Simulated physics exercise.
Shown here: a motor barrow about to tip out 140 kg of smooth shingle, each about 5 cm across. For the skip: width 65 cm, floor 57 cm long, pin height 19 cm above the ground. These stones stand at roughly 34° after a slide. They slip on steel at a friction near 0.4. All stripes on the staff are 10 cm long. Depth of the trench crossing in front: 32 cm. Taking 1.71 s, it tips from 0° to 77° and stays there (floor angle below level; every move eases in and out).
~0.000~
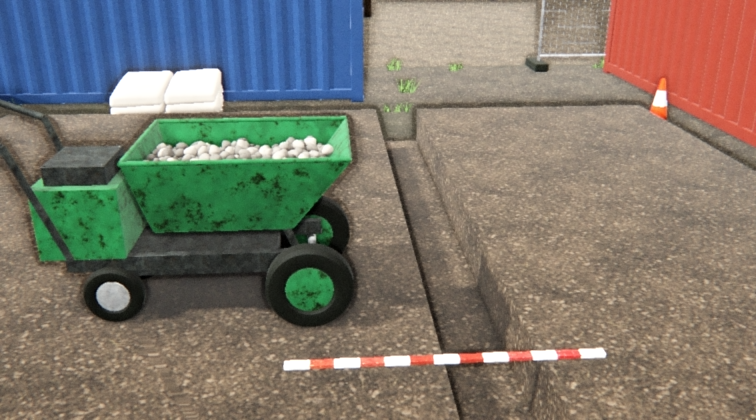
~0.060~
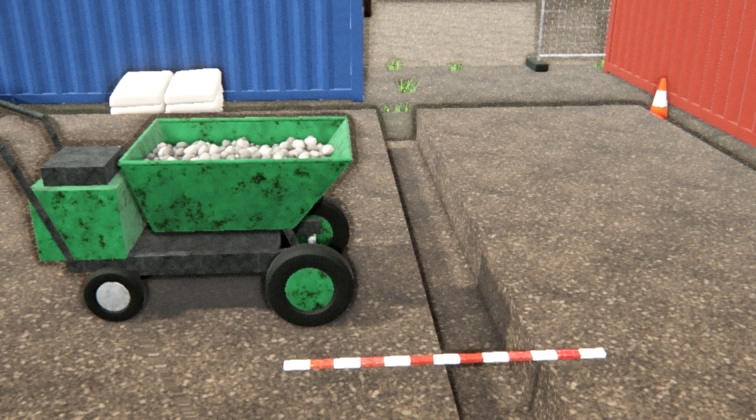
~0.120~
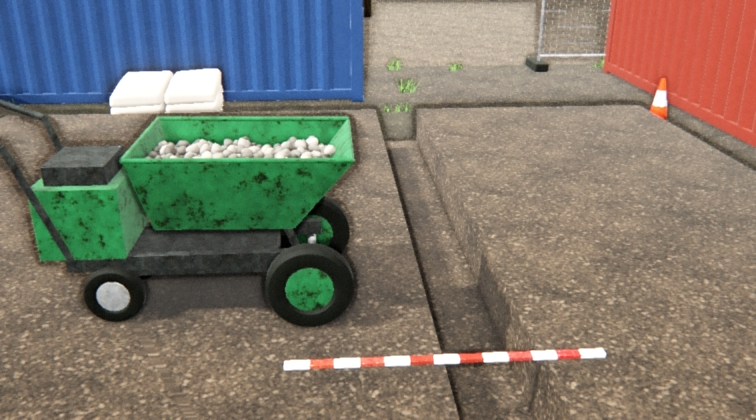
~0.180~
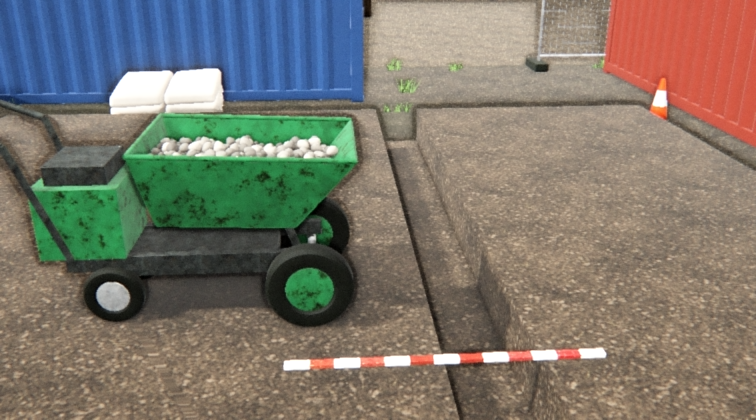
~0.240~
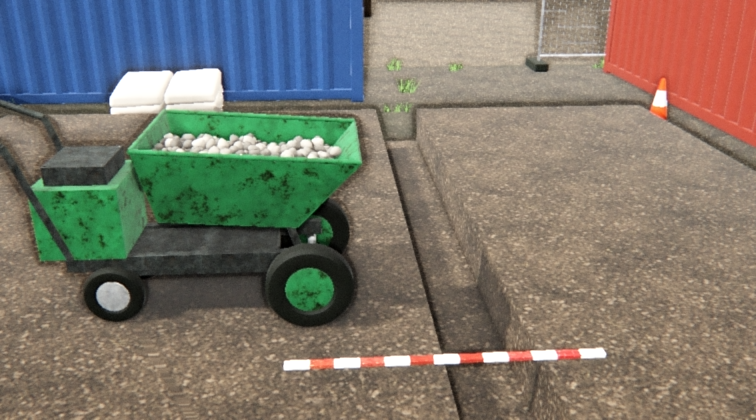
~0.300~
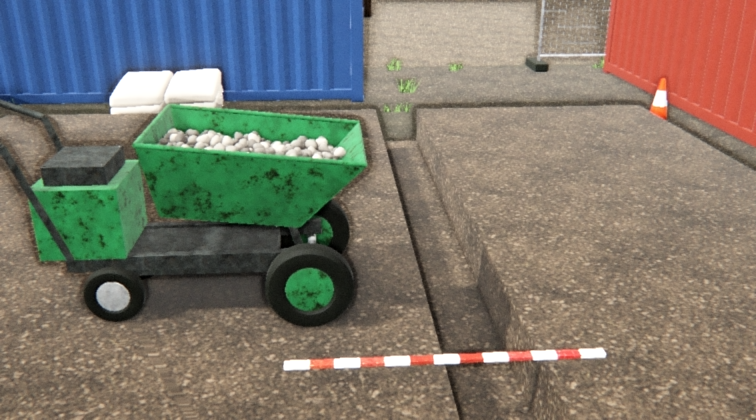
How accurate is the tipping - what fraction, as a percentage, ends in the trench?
Close to 92 in every hundred.
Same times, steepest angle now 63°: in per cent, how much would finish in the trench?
Around 90 per cent would finish in the trench.
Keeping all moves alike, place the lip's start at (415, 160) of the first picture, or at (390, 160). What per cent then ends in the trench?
Some 25 and some 55 per cent, in that order.
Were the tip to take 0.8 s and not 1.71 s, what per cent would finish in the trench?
Then roughly 80 percent.
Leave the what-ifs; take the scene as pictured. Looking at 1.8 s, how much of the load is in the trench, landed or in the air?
65 per cent, give or take.
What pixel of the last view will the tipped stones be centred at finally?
At about pixel (473, 328) in the last view.
After 1.3 s the floor is at 65°; 98 % in the skip, 2 % in the trench; the foremost stones are at (462, 237).
After 1.8 s the floor is at 77°; 25 % in the skip, 67 % in the trench, 8 % past the trench; the foremost stones are at (596, 289).
After 2.2 s the floor is at 77°; 4 % in the skip, 87 % in the trench, 8 % past the trench; the foremost stones are at (651, 282).
After 4.1 s the floor is at 77°; 0 % in the skip, 92 % in the trench, 8 % past the trench; the foremost stones are at (677, 282).
